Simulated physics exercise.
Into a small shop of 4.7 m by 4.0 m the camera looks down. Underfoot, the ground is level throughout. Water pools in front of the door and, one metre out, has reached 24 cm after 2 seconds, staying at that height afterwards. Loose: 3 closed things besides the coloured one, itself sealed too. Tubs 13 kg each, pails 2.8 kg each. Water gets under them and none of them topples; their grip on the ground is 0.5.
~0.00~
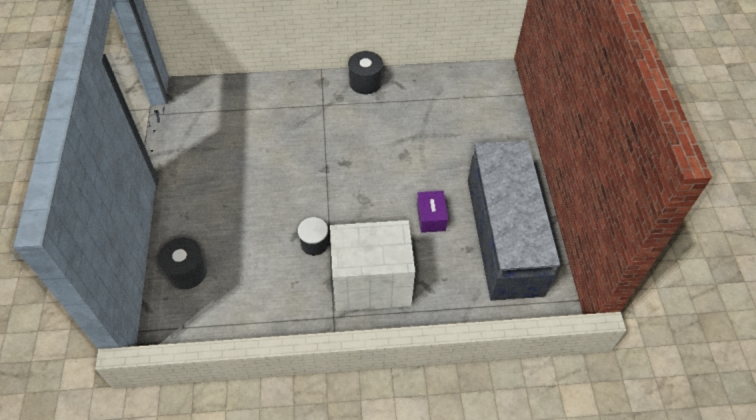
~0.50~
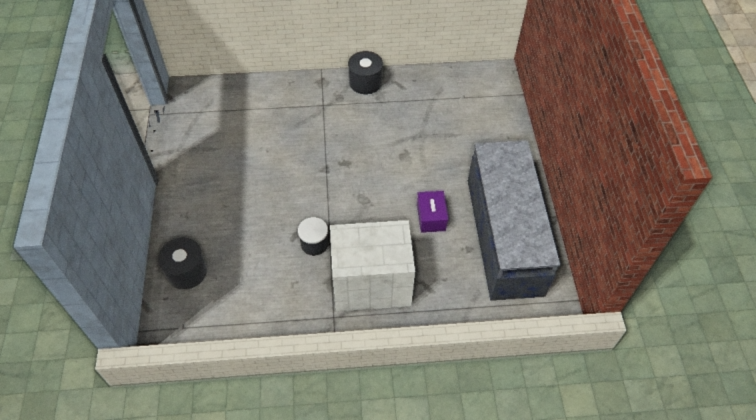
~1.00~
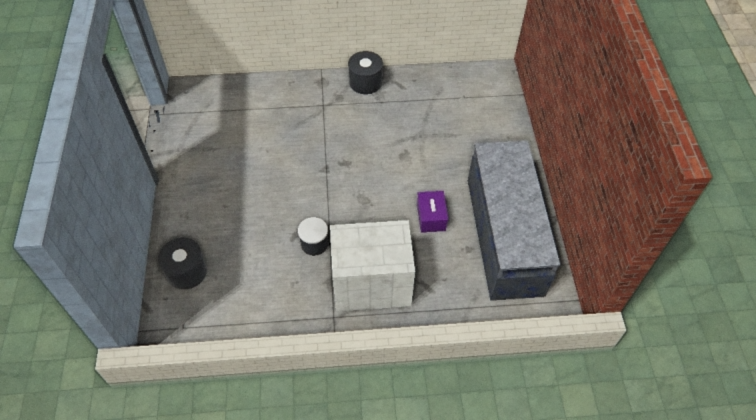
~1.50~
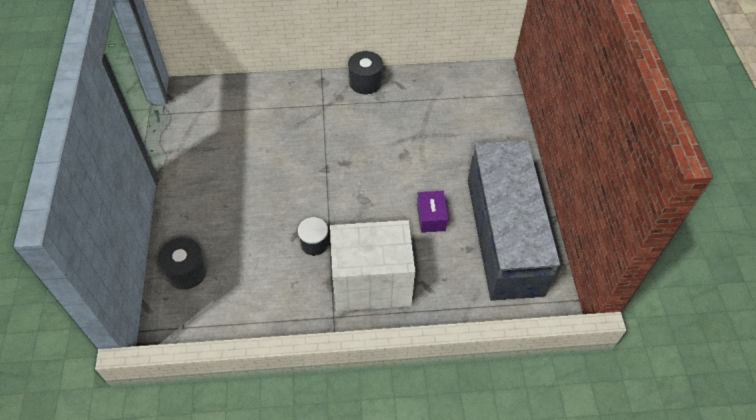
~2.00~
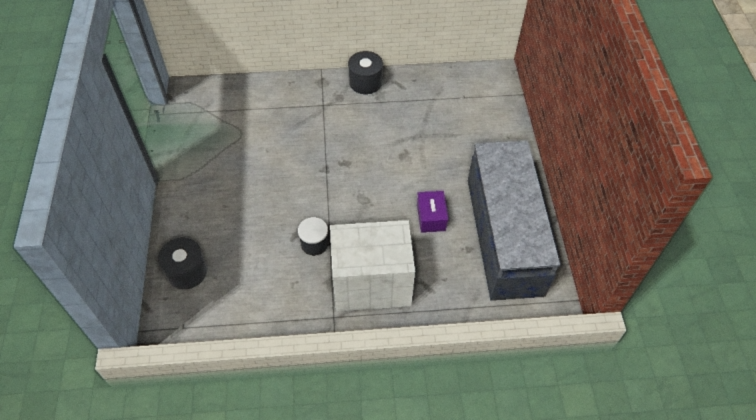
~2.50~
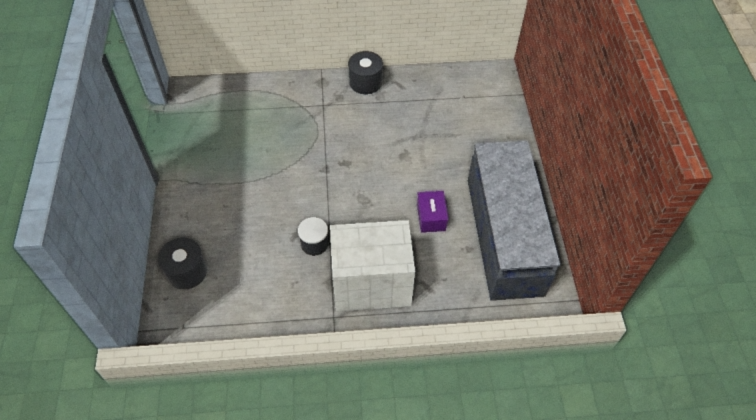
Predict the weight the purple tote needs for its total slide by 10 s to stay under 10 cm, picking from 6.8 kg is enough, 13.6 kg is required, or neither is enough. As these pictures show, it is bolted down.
Prediction: Neither is enough.
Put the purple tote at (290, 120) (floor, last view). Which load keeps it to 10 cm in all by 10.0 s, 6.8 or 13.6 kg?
Here both come up short.
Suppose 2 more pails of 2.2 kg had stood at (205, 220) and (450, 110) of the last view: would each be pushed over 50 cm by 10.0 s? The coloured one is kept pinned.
Results: Threshold not reached; threshold exceeded.
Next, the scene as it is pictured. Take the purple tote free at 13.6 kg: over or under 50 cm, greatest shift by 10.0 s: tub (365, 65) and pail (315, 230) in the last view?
Exceeds it; exceeds it.
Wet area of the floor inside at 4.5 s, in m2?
Somewhere about 14 m2, give or take.
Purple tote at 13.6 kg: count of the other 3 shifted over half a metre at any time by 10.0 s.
That makes 2.
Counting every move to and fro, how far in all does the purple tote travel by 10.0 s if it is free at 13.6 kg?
Close to 50 cm, all told.
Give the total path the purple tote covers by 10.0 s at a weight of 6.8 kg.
It would cover some 350 cm all told.
After 3.5 s the purple tote would be 0 cm from its start with 6.8 kg and 0 cm from its start with 13.6 kg; 0 cm of water round it then.
After 4.5 s the purple tote would be 20 cm from its start with 6.8 kg and 0 cm from its start with 13.6 kg; 5 cm of water round it then.
After 7.0 s the purple tote would be 130 cm from its start with 6.8 kg and 0 cm from its start with 13.6 kg; 6 cm of water round it then.
After 10.0 s the purple tote would be 227 cm from its start with 6.8 kg and 47 cm from its start with 13.6 kg; 13 cm of water round it then.
